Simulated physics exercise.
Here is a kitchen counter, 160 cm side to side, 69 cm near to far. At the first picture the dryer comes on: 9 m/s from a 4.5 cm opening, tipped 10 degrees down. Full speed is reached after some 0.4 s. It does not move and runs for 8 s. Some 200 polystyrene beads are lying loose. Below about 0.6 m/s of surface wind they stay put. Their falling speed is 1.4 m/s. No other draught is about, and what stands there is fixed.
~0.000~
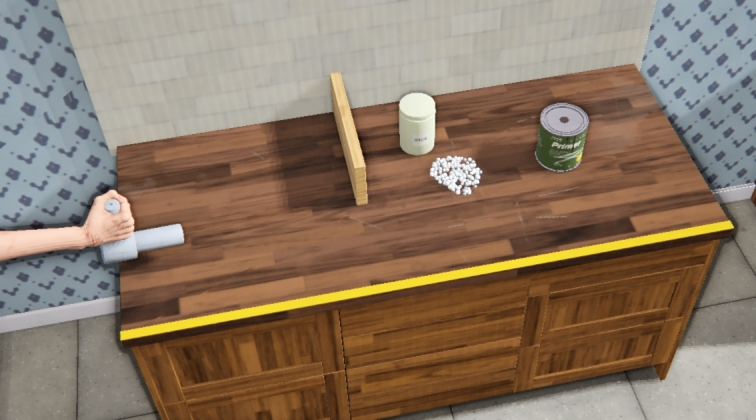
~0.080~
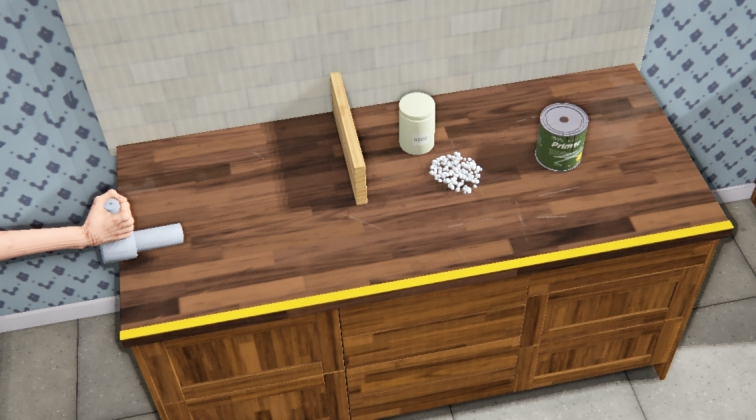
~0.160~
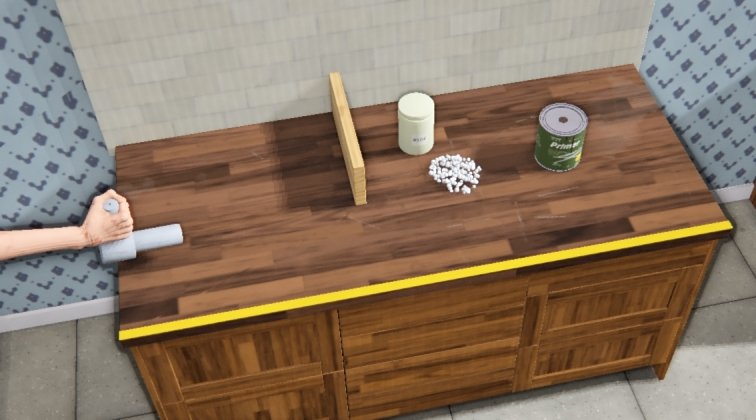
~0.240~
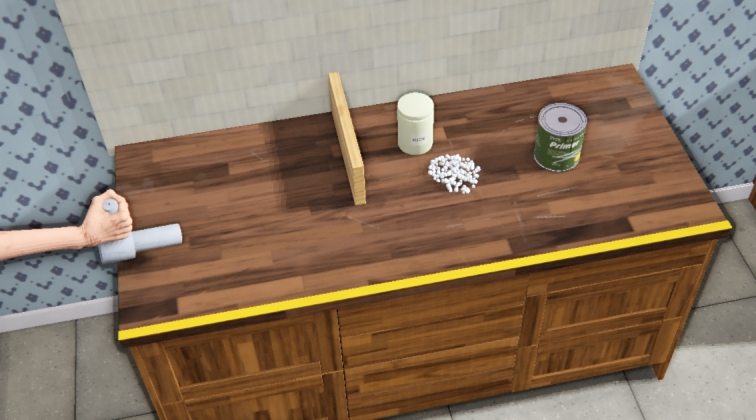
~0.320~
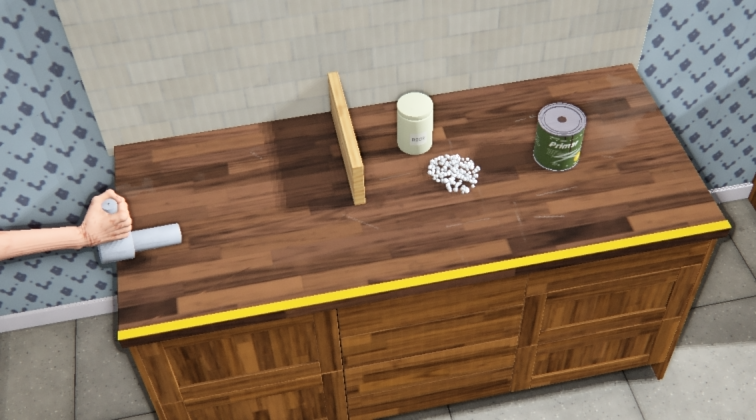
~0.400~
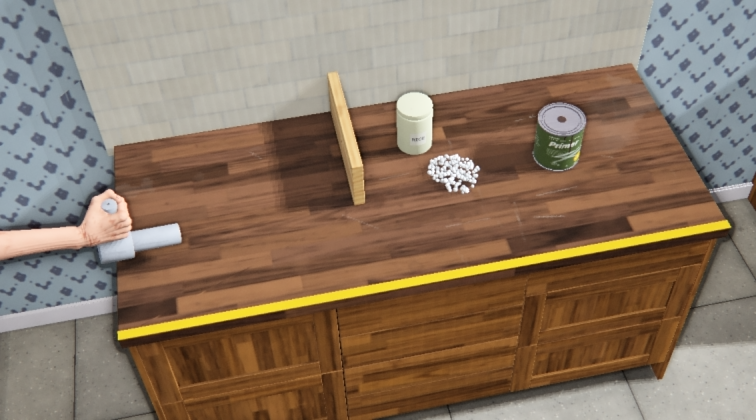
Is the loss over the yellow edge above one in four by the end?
As for a quarter going over the yellow edge: No.
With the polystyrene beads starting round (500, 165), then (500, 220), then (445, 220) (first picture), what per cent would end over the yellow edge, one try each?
In that order: 0 %, 60 %, 60 %.
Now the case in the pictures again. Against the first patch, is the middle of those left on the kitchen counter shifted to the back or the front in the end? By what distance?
To the back, by about 15 cm.
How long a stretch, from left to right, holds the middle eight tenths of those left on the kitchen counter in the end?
Roughly 40 cm.
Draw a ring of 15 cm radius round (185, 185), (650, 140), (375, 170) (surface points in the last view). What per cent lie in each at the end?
In turn about 0 %, 0 %, 1 %.
After 1.6 s, 91 % are on the move or not yet settled, 0 % are over the yellow edge; the middle of those still in play is near (461, 169).
After 2.6 s, 84 % are on the move or not yet settled, 0 % are over the yellow edge; the middle of those still in play is near (466, 166).
After 4.4 s, 62 % are on the move or not yet settled, 0 % are over the yellow edge; the middle of those still in play is near (505, 154).
After 8.0 s, at the end, 0 % are over the yellow edge; the middle of those still in play is near (508, 122).
